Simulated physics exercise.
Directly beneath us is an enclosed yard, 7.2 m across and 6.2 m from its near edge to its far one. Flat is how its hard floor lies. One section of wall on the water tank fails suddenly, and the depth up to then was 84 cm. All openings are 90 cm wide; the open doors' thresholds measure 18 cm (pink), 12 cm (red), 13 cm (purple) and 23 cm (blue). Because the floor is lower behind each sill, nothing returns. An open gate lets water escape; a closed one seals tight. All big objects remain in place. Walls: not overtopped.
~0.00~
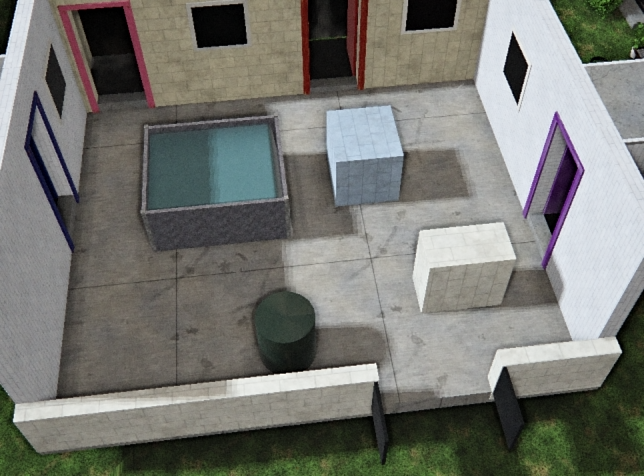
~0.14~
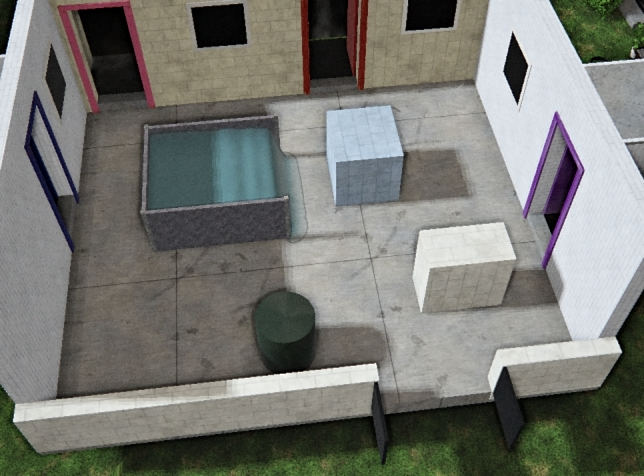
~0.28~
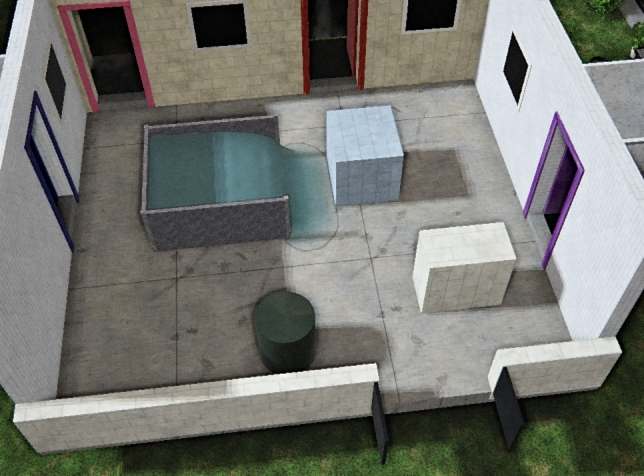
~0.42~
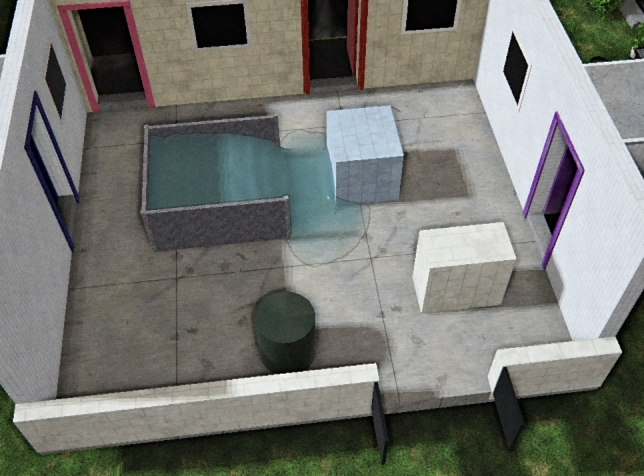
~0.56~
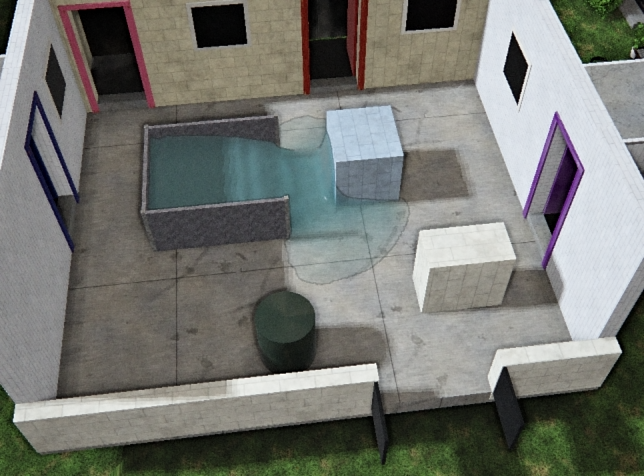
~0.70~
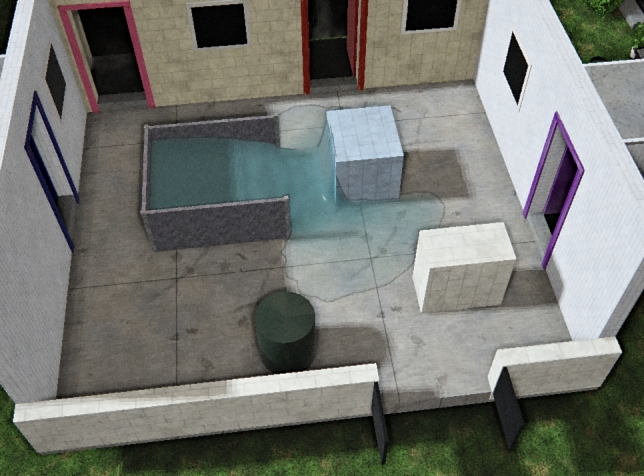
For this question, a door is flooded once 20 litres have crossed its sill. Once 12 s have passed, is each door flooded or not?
For the pink door I'd say within the limit; for the red door I'd say above the limit; for the purple door I'd say above the limit; for the blue door I'd say within the limit.
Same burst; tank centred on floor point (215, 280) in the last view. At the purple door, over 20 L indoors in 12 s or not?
In that case purple comes out beyond the limit.
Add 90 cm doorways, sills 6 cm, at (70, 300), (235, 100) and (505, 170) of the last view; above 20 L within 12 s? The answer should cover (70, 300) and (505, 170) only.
Check, in order - pass / fail.
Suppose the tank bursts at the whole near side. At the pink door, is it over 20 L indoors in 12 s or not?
At the pink door the limit is exceeded.
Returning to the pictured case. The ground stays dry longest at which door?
It's the blue door.
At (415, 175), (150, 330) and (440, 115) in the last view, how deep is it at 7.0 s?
8, 1 and 6 cm.
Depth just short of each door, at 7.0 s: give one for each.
In cm: Pink 4, red 9, purple 7, blue 3.
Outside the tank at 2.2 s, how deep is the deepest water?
It gets to some 36 cm.
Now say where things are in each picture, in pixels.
Still water, 84 cm deep, in the water tank at (214, 165), in the first frame.
The front is at (291, 240), 1.0 m from the gap at (281, 184); 0.3 m2 of floor is under water; 84 cm left at the back of the water tank, in the second frame.
Water pours out at (281, 185) and has run 1.2 m, to (319, 244); typically 12 cm deep outside, 84 cm at the water tank's back, in the third frame.
Water pours out at (281, 186) and has run 1.5 m, to (343, 250); typically 15 cm deep outside, 79 cm at the water tank's back, in the fourth frame.
Water pours out at (281, 186) and has run 2.0 m, to (403, 215); typically 7 cm deep outside, 71 cm at the water tank's back, in the fifth frame.
Water pours out at (281, 186) and has run 2.6 m, to (440, 211); typically 6 cm deep outside, 71 cm at the water tank's back, in the sixth frame.
After 1.4 s water covers 30 % of the floor and is deepest (56 cm) near (328, 186); pink door not reached, red door 20 cm at the sill, 13 L in, purple door 20 cm at the sill, 2 L in, blue door not reached.
After 2.2 s water covers 50 % of the floor and is deepest (36 cm) near (534, 243); pink door not reached, red door 27 cm at the sill, 102 L in, purple door 32 cm at the sill, 77 L in, blue door not reached.
After 3.5 s water covers 65 % of the floor and is deepest (23 cm) near (472, 80); pink door 3 cm at the sill, 0 L in, red door 16 cm at the sill, 163 L in, purple door 19 cm at the sill, 172 L in, blue door not reached.
After 7.0 s water covers 80 % of the floor and is deepest (12 cm) near (363, 390); pink door 4 cm at the sill, 0 L in, red door 9 cm at the sill, 170 L in, purple door 7 cm at the sill, 188 L in, blue door 3 cm at the sill, 0 L in.
After 12.0 s water covers 100 % of the floor and is deepest (8 cm) near (580, 365); pink door 4 cm at the sill, 0 L in, red door 4 cm at the sill, 170 L in, purple door 5 cm at the sill, 188 L in, blue door 3 cm at the sill, 0 L in.
